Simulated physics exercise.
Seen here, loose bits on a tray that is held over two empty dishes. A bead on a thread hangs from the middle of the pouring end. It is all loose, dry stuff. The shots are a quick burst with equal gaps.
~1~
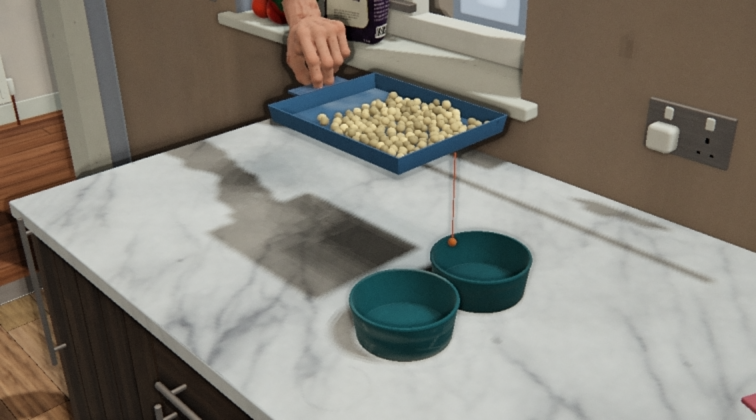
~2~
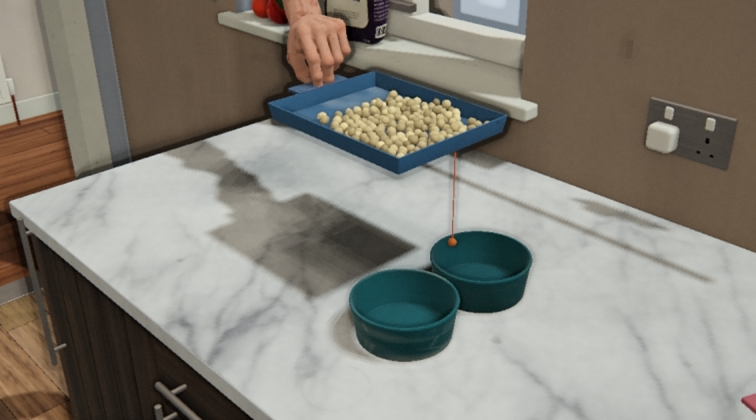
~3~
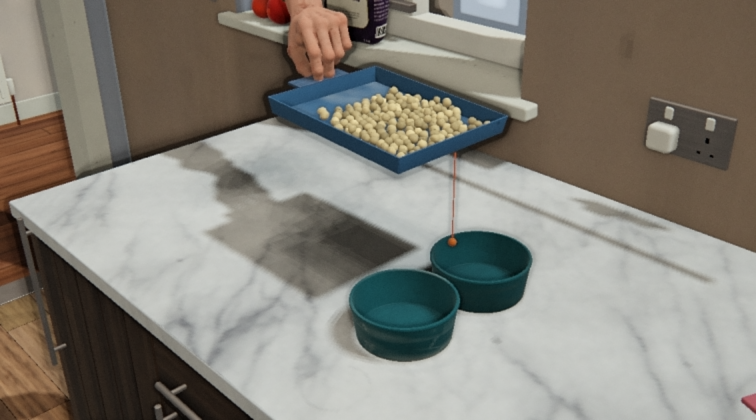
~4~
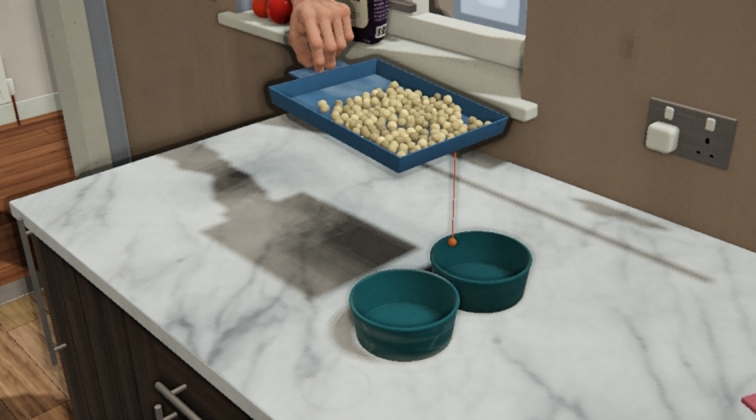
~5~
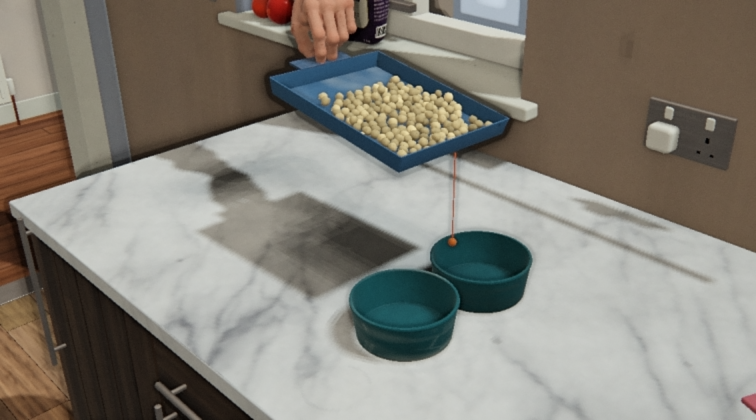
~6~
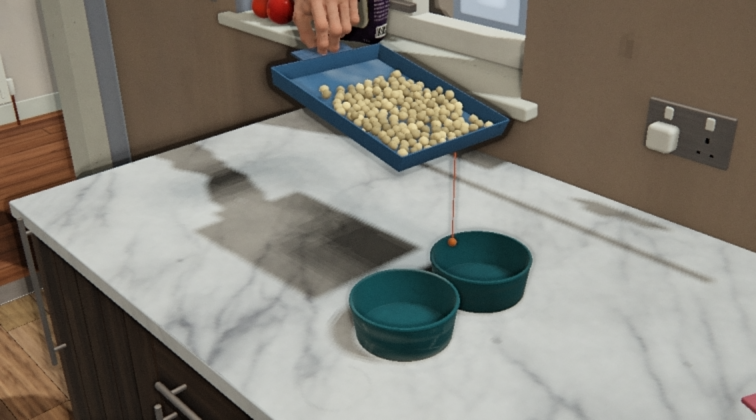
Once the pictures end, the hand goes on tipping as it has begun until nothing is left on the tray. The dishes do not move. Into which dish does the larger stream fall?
The right-hand dish gets more.
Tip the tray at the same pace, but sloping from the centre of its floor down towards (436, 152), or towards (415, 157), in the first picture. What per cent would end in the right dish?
The first gives 40 %, the second 10 %.
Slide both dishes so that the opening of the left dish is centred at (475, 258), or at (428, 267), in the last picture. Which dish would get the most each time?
In turn: The left dish; right.
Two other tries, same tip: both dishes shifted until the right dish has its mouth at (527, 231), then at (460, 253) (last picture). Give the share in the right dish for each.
About 40 and 20 per cent.
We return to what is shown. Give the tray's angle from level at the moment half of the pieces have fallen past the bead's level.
Roughly 110°.
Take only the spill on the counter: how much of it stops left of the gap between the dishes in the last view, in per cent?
About 0 per cent.
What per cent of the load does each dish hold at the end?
Left dish: 0 %, right dish: 50 %.
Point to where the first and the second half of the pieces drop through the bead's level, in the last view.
Early half (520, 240), late half (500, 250).
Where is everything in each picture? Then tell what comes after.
Corners of the pouring end at (398, 157) and (503, 115), level; middle of the load at (401, 125), macadamia nuts; left dish at (443, 334); right dish at (519, 288); bead on its thread at (452, 242), in the first picture.
Corners of the pouring end at (399, 157) and (503, 115), level; middle of the load at (401, 124), in the second picture.
Corners of the pouring end at (399, 156) and (503, 116), tipped barely, lowest at the right corner; middle of the load at (402, 122), in the third picture.
Corners of the pouring end at (400, 156) and (504, 117), tipped a little, lowest at the right corner; middle of the load at (402, 118), in the fourth picture.
Corners of the pouring end at (401, 155) and (505, 118), tipped a little, lowest at the right corner; middle of the load at (403, 115), in the fifth picture.
Corners of the pouring end at (402, 155) and (506, 119), tipped a little, lowest at the right corner; middle of the load at (404, 111); left dish at (443, 334); right dish at (519, 288), in the sixth picture.
Soon after the last picture, tray tipped steeply; nearly all on the tray; a stray few in the air.
A little later, tray tipped right over; nearly all on the tray; a stray few outside both; a stray few in the air.
Later still, tray tipped past a quarter turn; a stray few in the left dish; about half in the right dish; about half outside both.
At rest, tray tipped past a quarter turn; a stray few in the left dish; about half in the right dish; about half outside both.
